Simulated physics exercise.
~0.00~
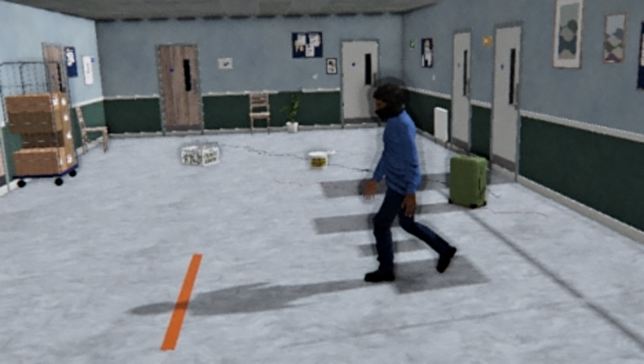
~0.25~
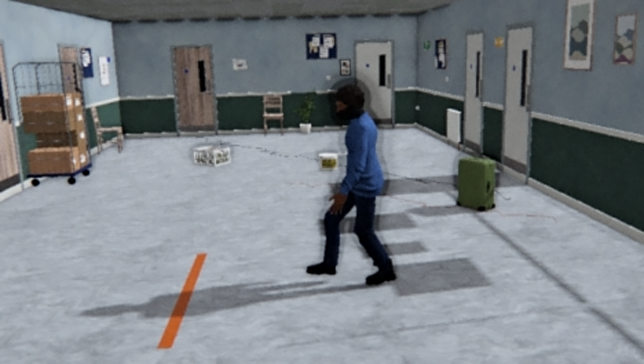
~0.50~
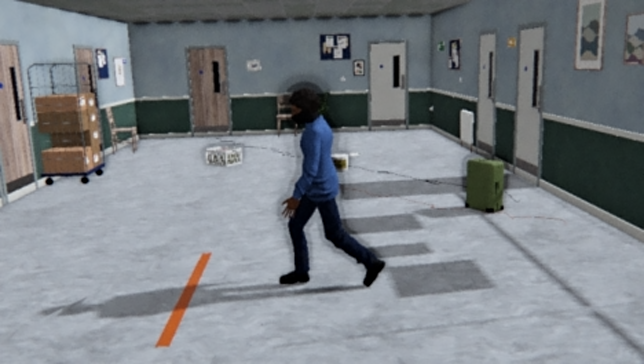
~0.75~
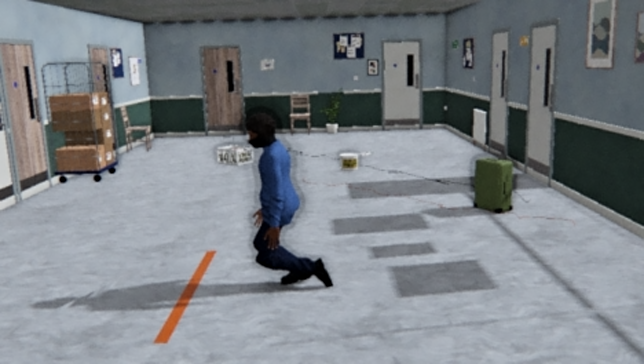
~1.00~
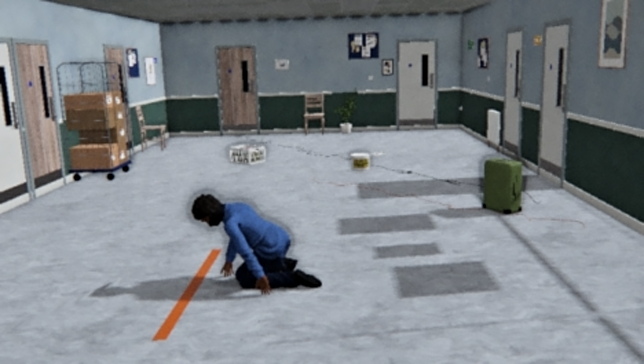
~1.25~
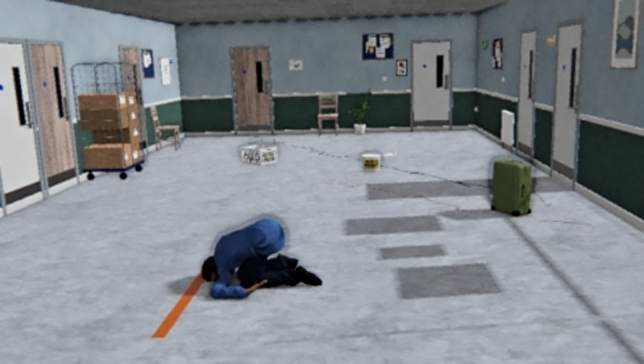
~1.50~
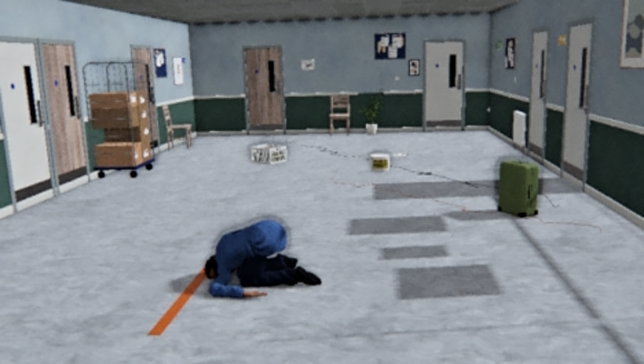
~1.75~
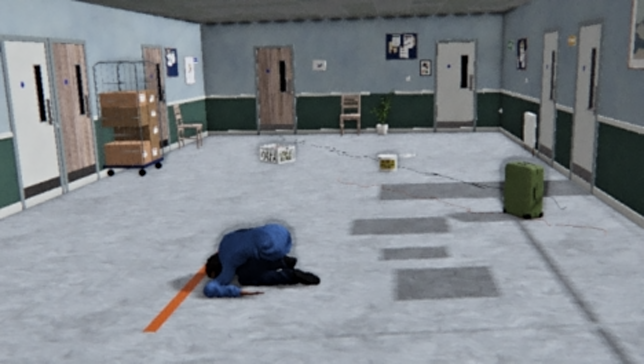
Person in blue top walking left across a corridor room, dropping to the knees, folding forward and lying crumpled beside orange tape.
